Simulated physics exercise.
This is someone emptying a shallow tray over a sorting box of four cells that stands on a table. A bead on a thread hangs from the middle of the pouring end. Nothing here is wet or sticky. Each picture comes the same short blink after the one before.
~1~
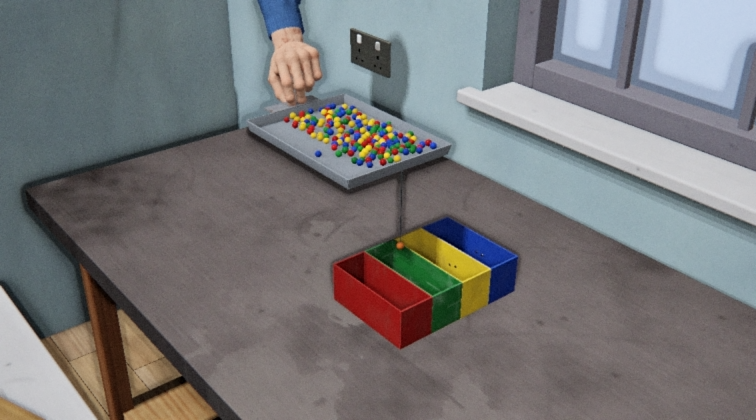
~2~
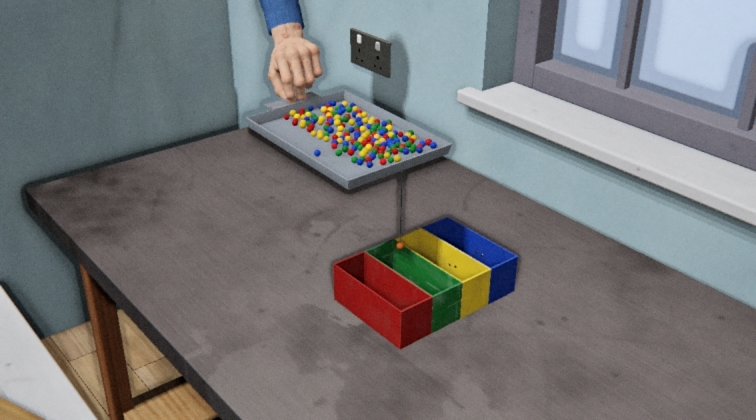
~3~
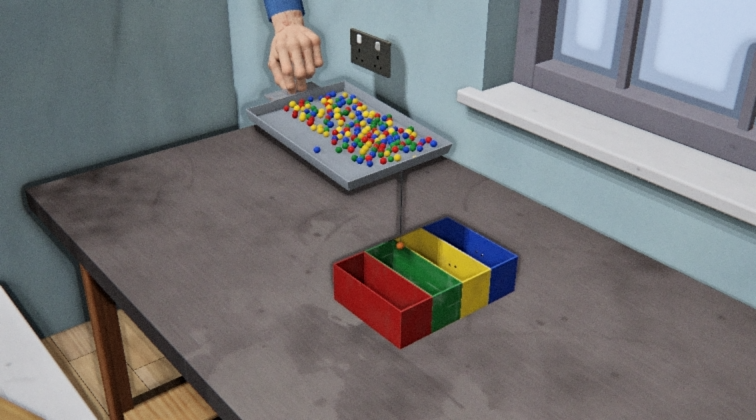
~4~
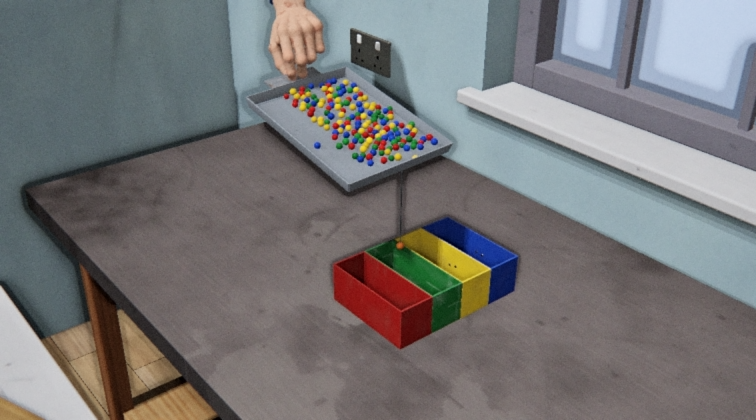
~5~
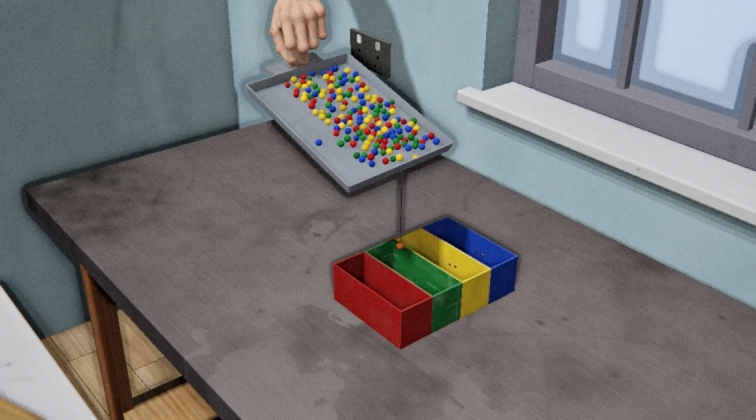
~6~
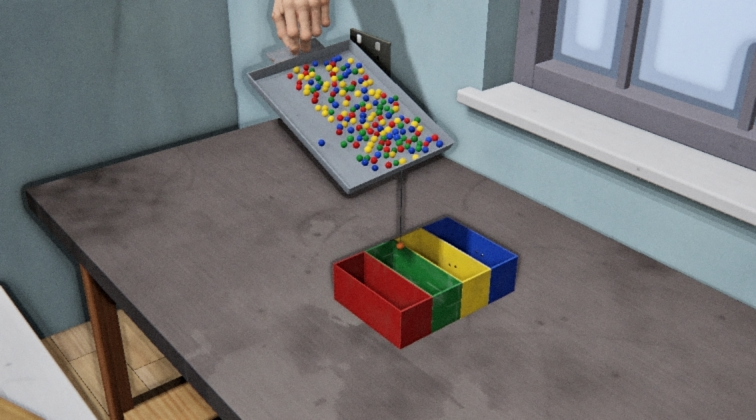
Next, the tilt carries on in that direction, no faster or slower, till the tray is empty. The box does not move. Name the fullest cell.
Fullest: The red cell.
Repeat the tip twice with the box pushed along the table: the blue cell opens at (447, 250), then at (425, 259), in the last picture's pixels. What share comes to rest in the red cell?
Near 40 % and 0 %.
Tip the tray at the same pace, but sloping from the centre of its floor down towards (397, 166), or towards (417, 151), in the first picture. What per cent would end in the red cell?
First some 20, then 0 per cent.
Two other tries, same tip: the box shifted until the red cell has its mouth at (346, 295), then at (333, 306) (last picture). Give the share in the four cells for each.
First some 90, then 100 per cent.
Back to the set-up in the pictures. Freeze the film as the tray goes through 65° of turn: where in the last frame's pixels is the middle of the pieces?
At about (383, 172).
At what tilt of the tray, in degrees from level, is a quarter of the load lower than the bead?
At about 75°.
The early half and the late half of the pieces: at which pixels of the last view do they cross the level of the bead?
First near (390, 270), later near (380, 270).
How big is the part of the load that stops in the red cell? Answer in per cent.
Some 40 per cent.
Soon, tray tipped steeply; most on the tray; a stray few in the green cell; about a quarter falling or outside the box.
A while on, tray tipped past a quarter turn; a small part on the tray; about a third in the red cell; about a quarter in the green cell; a stray few in the yellow cell; about a third falling or outside the box.
Towards the end, tray tipped past a quarter turn; about a third in the red cell; about a quarter in the green cell; a stray few in the yellow cell; about a third falling or outside the box.
Finally, tray tipped past a quarter turn; about a third in the red cell; about a quarter in the green cell; a stray few in the yellow cell; none in the blue cell; about a third outside the box.
